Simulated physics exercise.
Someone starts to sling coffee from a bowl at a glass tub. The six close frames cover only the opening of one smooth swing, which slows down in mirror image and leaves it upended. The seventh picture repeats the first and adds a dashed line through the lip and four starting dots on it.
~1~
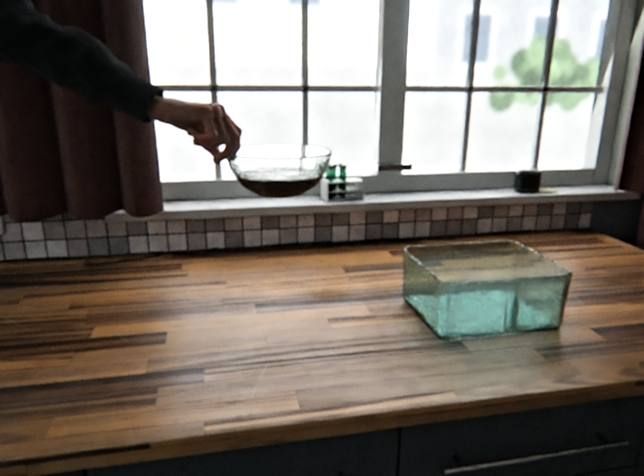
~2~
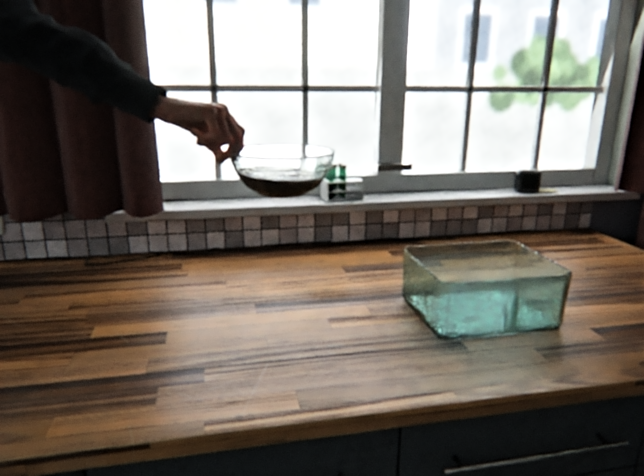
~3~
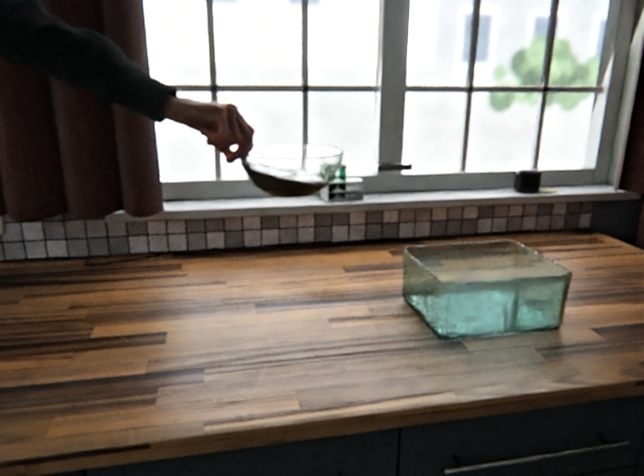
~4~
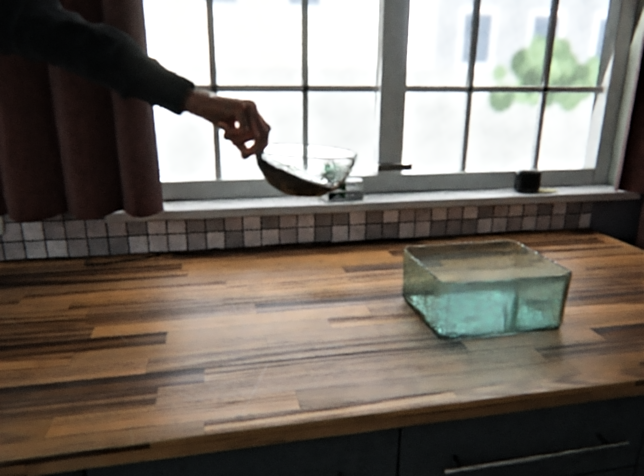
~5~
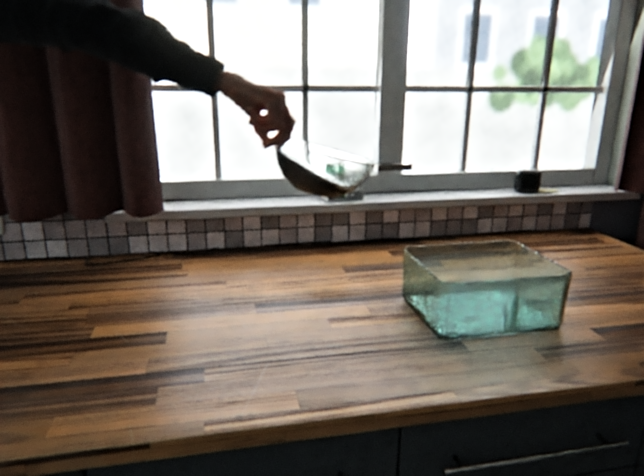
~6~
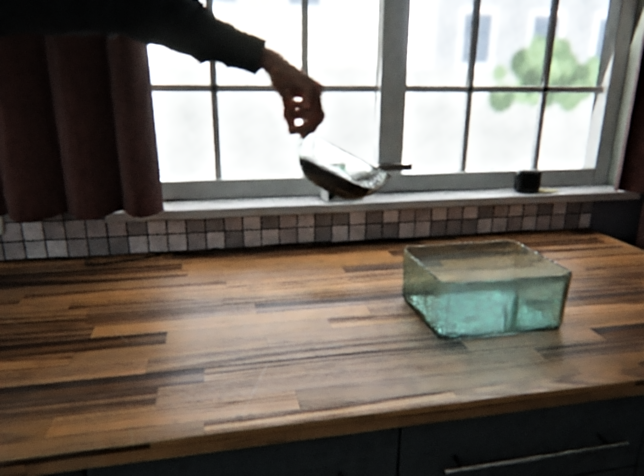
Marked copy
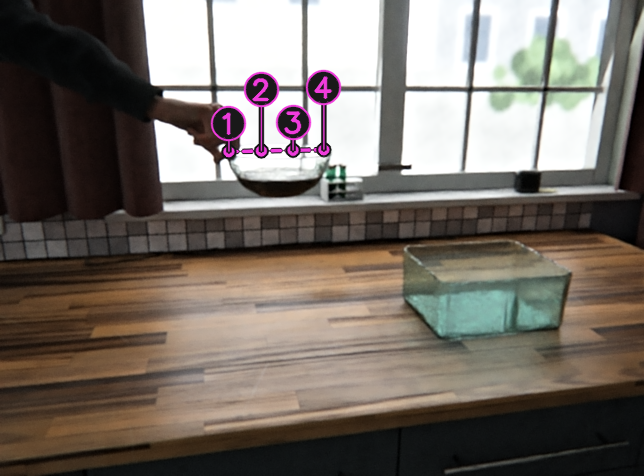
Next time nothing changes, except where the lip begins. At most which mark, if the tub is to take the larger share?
The limit is 3.
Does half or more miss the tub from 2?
Yes.
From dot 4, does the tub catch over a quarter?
Yes, it does.
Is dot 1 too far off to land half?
Yes.
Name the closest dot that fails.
Dot 2.
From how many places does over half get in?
Two of the four.
In magenta, 1 at (228, 151); 2 at (261, 151); 3 at (293, 150); 4 at (323, 149).
If 1 is chosen, about 0 % lands in the tub, 99 % falls short.
If 2 is chosen, about 31 % lands in the tub, 63 % falls short and 6 % goes beside or beyond.
If 3 is chosen, about 67 % lands in the tub, 23 % falls short and 11 % goes beside or beyond.
If 4 is chosen, about 80 % lands in the tub, 6 % falls short and 13 % goes beside or beyond.
